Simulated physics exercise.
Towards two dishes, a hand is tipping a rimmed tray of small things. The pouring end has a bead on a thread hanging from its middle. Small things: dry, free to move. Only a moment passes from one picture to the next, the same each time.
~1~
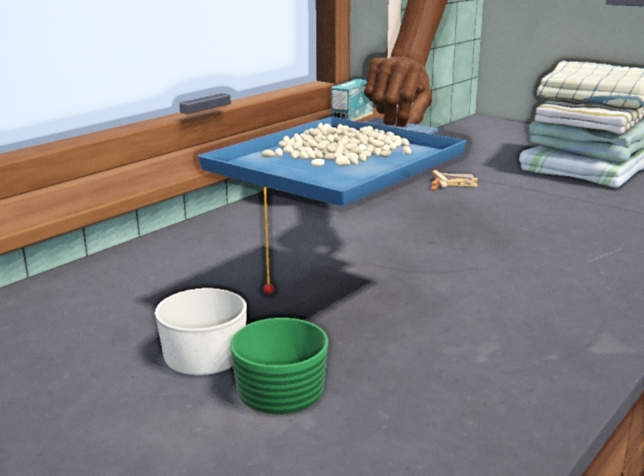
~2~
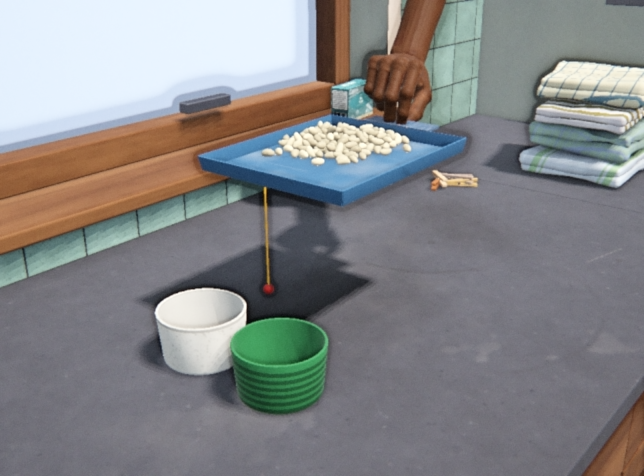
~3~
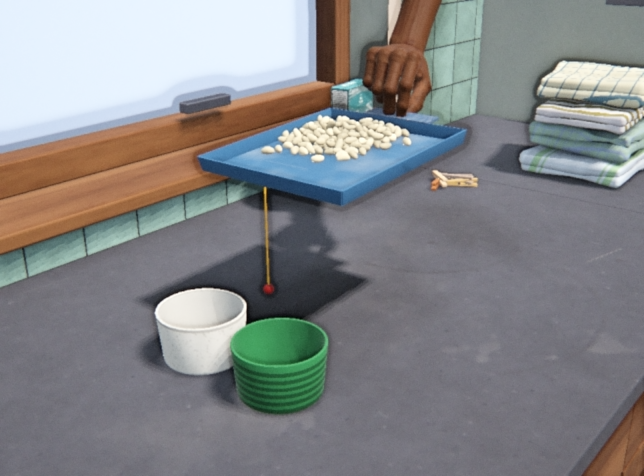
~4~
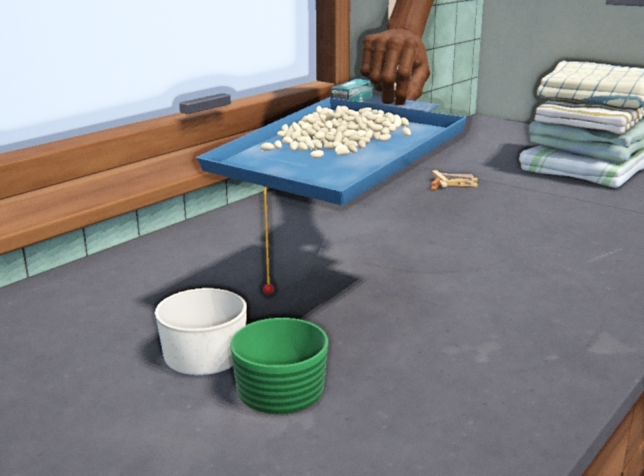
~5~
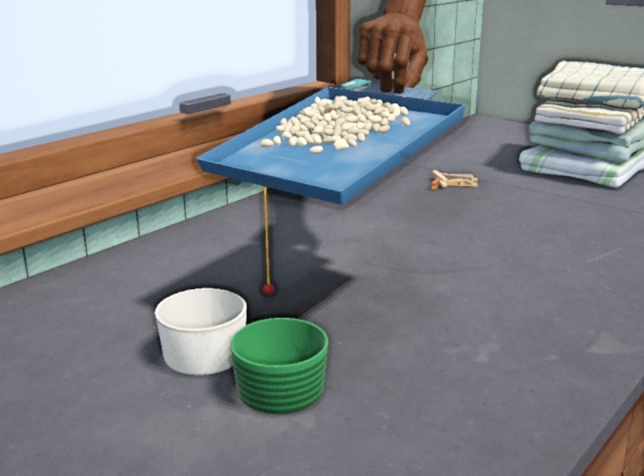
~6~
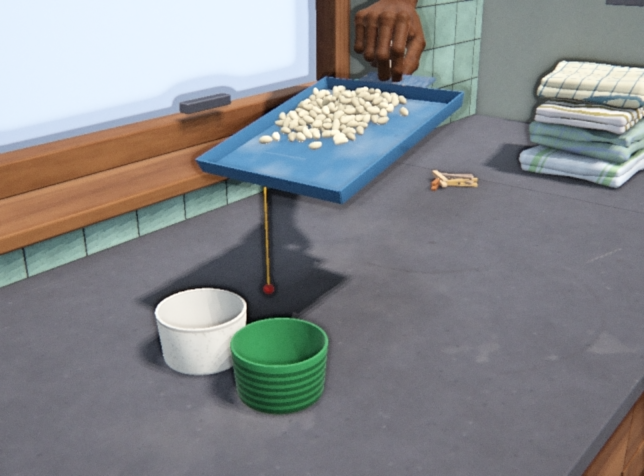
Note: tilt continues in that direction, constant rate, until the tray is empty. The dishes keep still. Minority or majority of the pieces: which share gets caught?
Catch exceeds half.
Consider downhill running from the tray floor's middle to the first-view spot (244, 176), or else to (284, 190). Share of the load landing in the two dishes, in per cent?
For the first it's near 50 %, for the second near 80 %.
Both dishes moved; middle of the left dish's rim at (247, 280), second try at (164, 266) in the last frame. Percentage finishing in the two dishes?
Some 0 percent in the first case, 20 percent in the second.
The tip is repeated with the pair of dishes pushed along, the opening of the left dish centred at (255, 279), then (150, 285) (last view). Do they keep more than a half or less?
Taking them in turn, it's short of half and then beyond half.
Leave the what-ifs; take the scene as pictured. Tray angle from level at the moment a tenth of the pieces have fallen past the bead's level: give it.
I'd say close to 65 degrees.
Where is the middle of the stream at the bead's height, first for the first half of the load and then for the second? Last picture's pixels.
About (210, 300) to begin with, then about (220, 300).
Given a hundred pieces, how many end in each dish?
Out of every hundred, close to 60 go left and close to 20 go right.
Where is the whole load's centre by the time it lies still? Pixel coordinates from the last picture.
(208, 350).
Soon, tray tipped steeply; most on the tray; a stray few in the left dish; a stray few outside both; a small part in the air.
A while on, tray tipped right over; about half on the tray; a small part in the right dish; about a quarter in the left dish; a small part outside both; a stray few in the air.
Towards the end, tray tipped past a quarter turn; about a quarter in the right dish; about two thirds in the left dish; about a quarter outside both.
Finally, tray tipped past a quarter turn; about a quarter in the right dish; about two thirds in the left dish; about a quarter outside both.
